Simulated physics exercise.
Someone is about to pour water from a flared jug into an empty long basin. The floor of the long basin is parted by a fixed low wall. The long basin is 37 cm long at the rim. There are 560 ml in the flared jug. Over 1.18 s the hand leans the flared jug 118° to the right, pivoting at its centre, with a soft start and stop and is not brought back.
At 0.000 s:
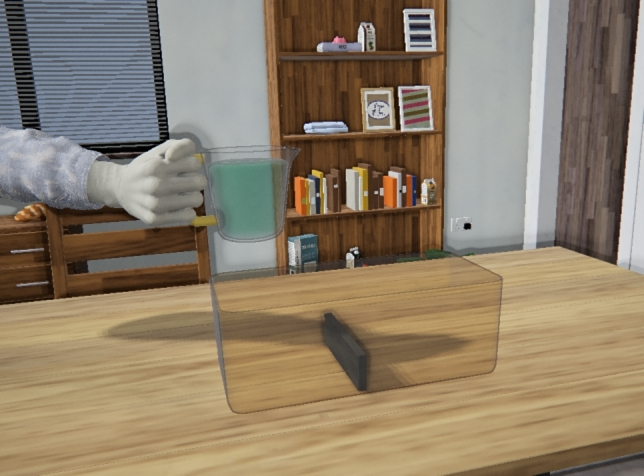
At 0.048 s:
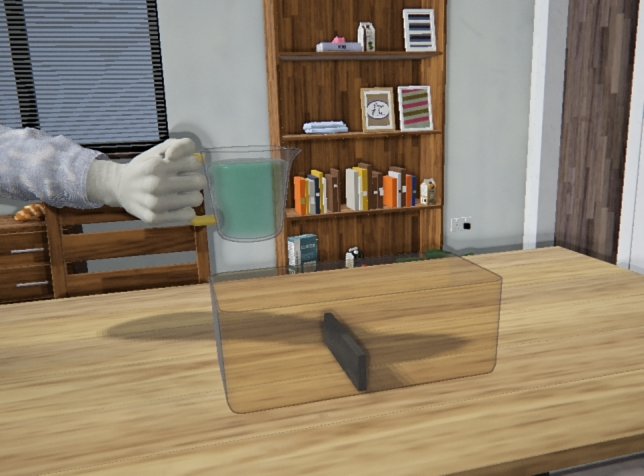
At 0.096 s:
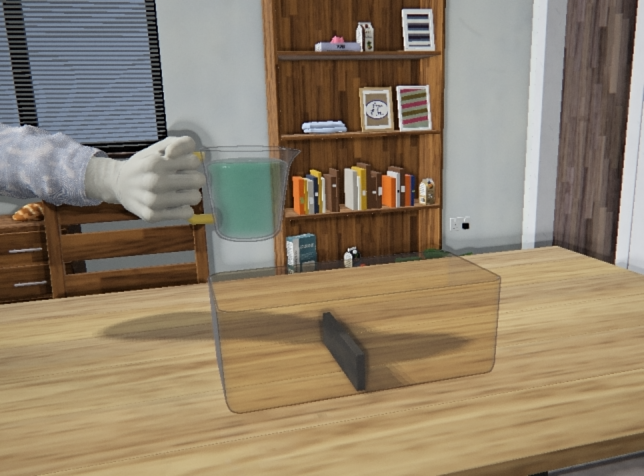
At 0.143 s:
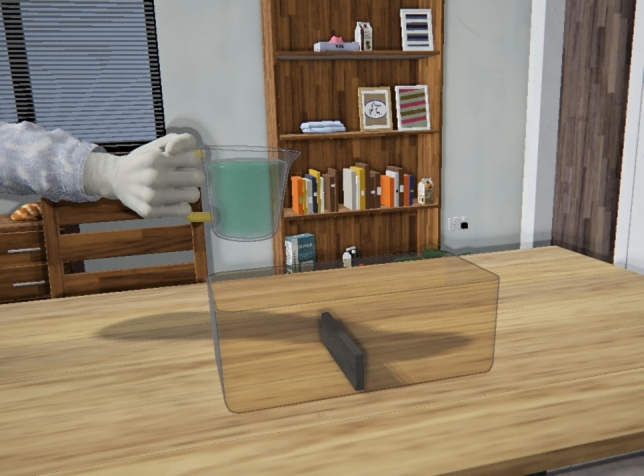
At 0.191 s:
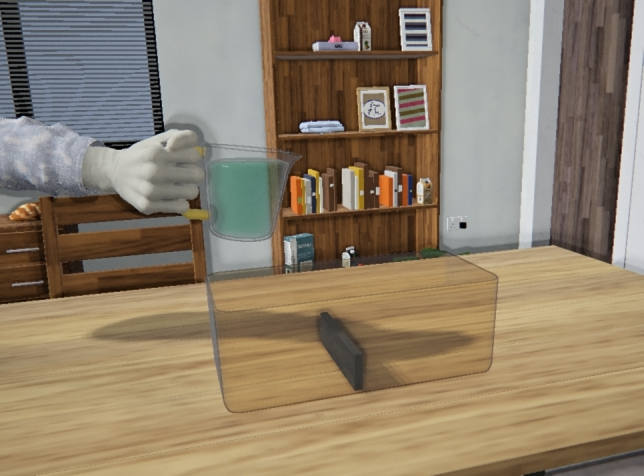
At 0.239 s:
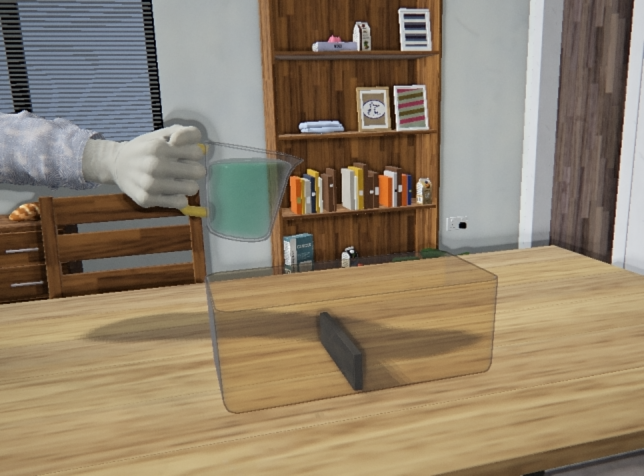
A white-gloved hand in a pale patterned sleeve reaches in from the left over a light wooden table, seen from slightly above, with a bookshelf and blinds behind. It holds a clear flared jug of green liquid above the left end of a long, see-through basin with a dark upright wall inside. The jug starts upright, then leans slightly to the right, while the view barely shifts.
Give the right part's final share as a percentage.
The far part has some 66 per cent.
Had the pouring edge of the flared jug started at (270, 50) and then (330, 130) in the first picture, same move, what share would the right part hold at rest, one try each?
In turn about 60 and 95 per cent.
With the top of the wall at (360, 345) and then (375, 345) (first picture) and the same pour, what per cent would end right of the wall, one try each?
In turn about 45 and 15 per cent.
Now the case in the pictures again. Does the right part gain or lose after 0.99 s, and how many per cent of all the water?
The share moves up, by some 3 per cent.
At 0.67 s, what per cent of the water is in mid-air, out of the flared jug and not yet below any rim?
About 20 per cent.
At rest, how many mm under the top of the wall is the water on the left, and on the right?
Some 44 mm on the left and 38 mm on the right.
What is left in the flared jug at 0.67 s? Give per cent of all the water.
About 68 per cent.
By 0.67 s the tilt is 72° and 67 per cent is still to pour, 0 is left of the wall and 12 right of it.
By 0.99 s the tilt is 110° and 8 per cent is still to pour, 20 is left of the wall and 63 right of it.
By 1.32 s the tilt is 118° and 0 per cent is still to pour, 33 is left of the wall and 66 right of it.
By 1.68 s the tilt is 118° and 0 per cent is still to pour, 33 is left of the wall and 66 right of it.
At rest 33 per cent lies left of the wall, 66 right of it and 1 outside.
